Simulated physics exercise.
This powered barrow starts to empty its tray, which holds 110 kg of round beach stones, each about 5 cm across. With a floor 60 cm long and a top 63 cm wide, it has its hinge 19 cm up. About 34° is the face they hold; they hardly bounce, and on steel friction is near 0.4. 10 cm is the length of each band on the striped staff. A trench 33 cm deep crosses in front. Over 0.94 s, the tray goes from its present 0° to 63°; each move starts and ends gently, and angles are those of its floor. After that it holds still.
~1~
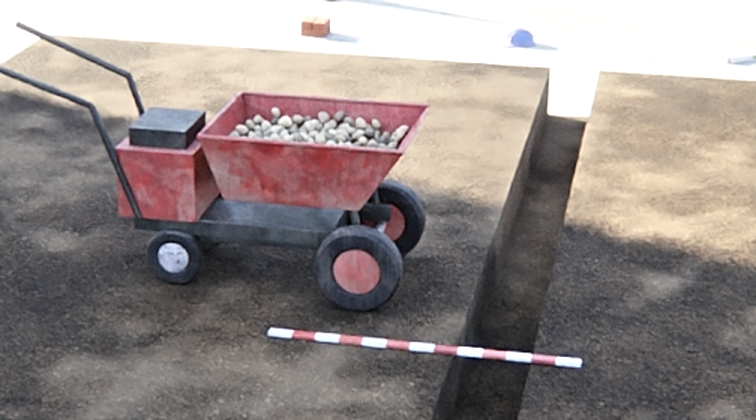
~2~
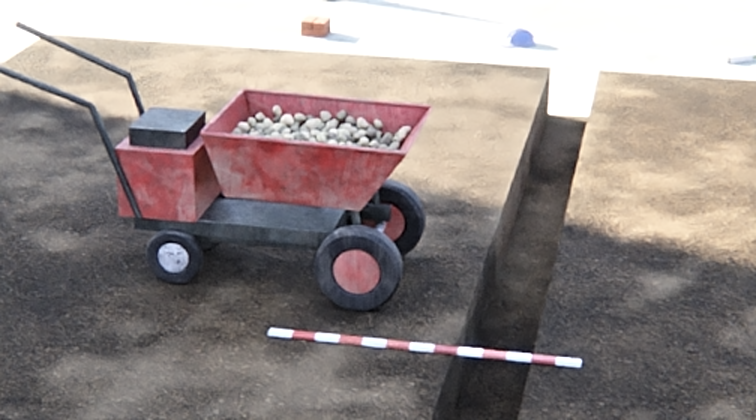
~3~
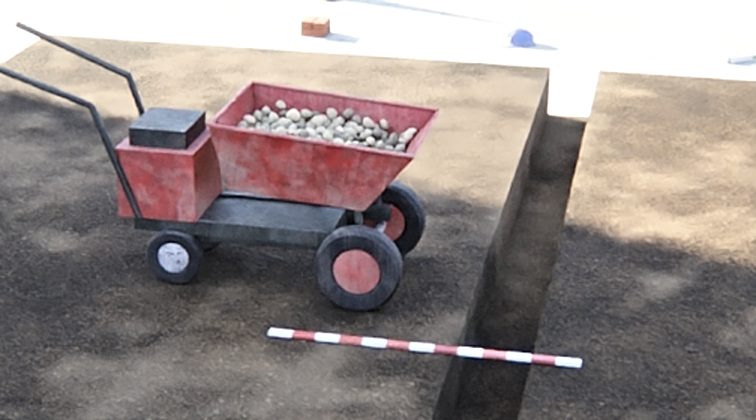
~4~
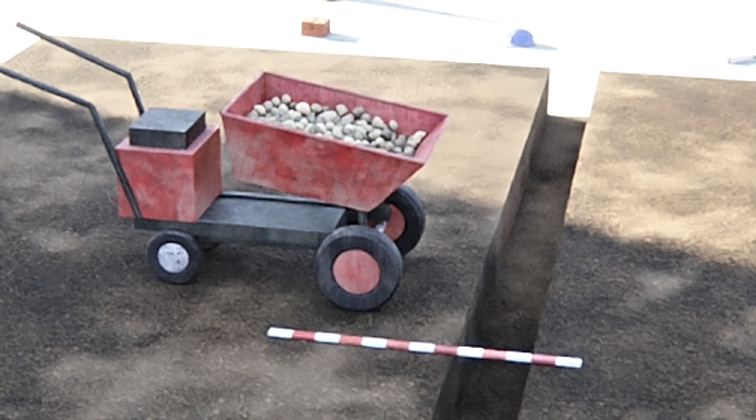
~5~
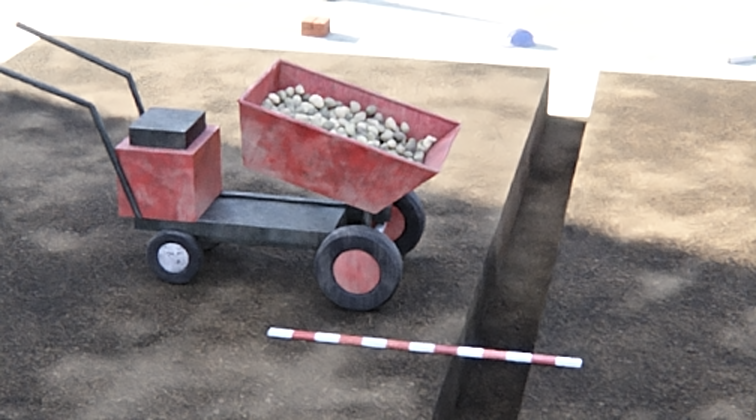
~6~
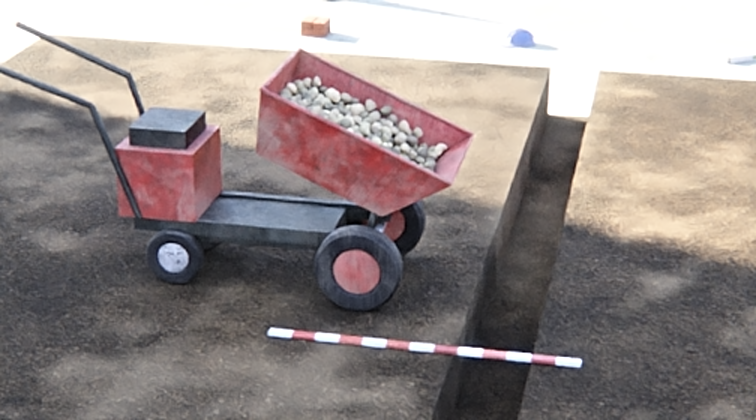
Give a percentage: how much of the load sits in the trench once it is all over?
48 %.
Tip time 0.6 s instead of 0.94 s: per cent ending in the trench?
It would be near 40 percent.
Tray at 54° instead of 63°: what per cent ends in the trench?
About 30%.
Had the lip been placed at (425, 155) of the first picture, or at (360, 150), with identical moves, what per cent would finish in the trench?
About 30 per cent first, then about 80 per cent.
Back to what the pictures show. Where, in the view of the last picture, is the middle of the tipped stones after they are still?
(539, 331).
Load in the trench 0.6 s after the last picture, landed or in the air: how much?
About 10 per cent by then.
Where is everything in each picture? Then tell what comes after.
The tray is at 0°, its lip at (403, 153); the top of the load is at (321, 122), in the first frame.
The tray is at 1°, its lip at (406, 154); the top of the load is at (312, 119), in the second frame.
The tray is at 5°, its lip at (413, 157); the top of the load is at (291, 115), in the third frame.
Lip at (425, 163), floor tilted 10°, highest stones at (275, 110), in the fourth frame.
The tray is at 16°, its lip at (438, 172); the top of the load is at (284, 98), in the fifth frame.
Lip at (451, 184), floor tilted 24°, highest stones at (299, 87), in the sixth frame.
Then, 0.3 s after the last picture the floor is at 53°, 100 % in the tray; the foremost stones are at (471, 207).
Then, 0.6 s after the last picture the floor is at 63°, 83 % in the tray, 12 % in the trench, 4 % past the trench; the foremost stones are at (563, 270).
Then, 1.0 s after the last picture the floor is at 63°, 42 % in the tray, 19 % in the trench, 39 % past the trench; the foremost stones are at (681, 306).
Then, 2.9 s after the last picture the floor is at 63°, 11 % in the tray, 48 % in the trench, 41 % past the trench; the foremost stones are past the picture's edge.
